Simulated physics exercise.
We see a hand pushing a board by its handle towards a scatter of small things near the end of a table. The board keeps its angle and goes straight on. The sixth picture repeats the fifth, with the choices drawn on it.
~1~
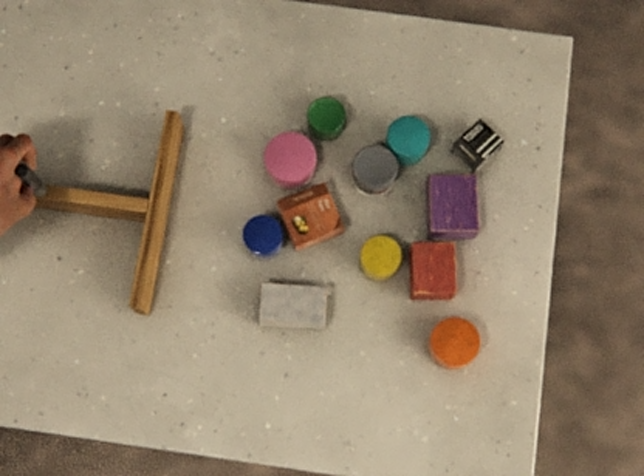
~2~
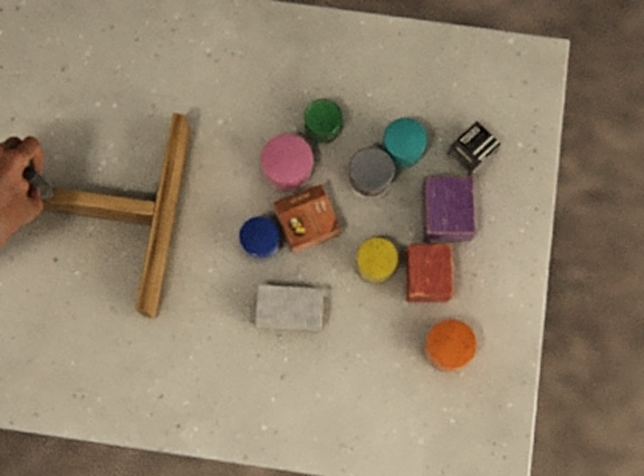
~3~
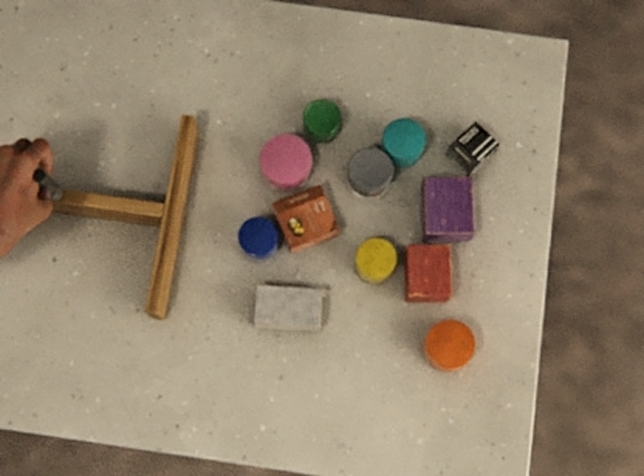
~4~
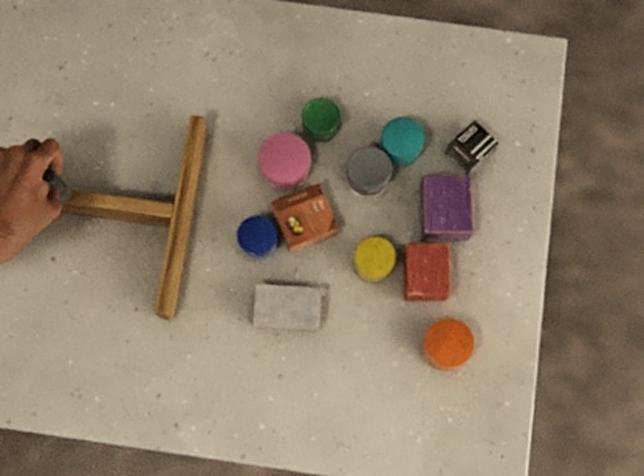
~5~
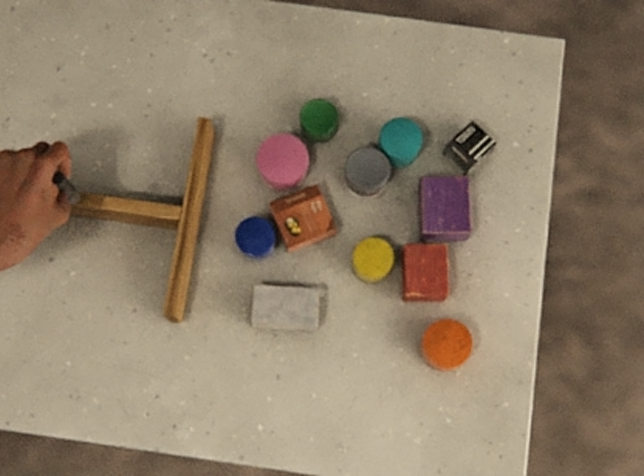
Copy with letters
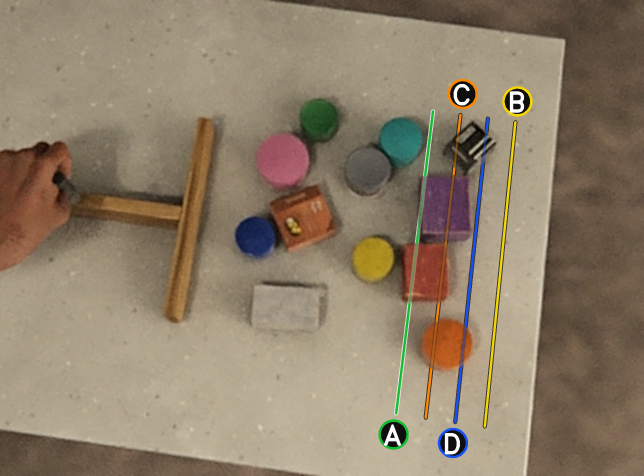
On a pale speckled tabletop, a hand at the left grips the handle of a T-shaped wooden board, facing a scatter of small colourful blocks and round pots. The hand pushes the board slowly to the right, narrowing the gap to the nearest objects, which stay in their arrangement, untouched.
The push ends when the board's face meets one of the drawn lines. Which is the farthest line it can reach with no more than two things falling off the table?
Up to line C.
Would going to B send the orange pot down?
Yes.
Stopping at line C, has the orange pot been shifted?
Yes.
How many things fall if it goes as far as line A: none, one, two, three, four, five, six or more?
By then, none.
On the marked copy, A at (415, 257); B at (501, 269); C at (444, 261); D at (472, 265).
Taking C. A third of the way, board (280, 227); white block (309, 313); pink pot (324, 167).
Two thirds of the way, board (373, 240); purple block (489, 221); red block (476, 282).
When it is over, board (443, 249); red block over the edge; purple block over the edge; two fallen.
As for the rest, A is within the limit but short; B drops six; D drops four.
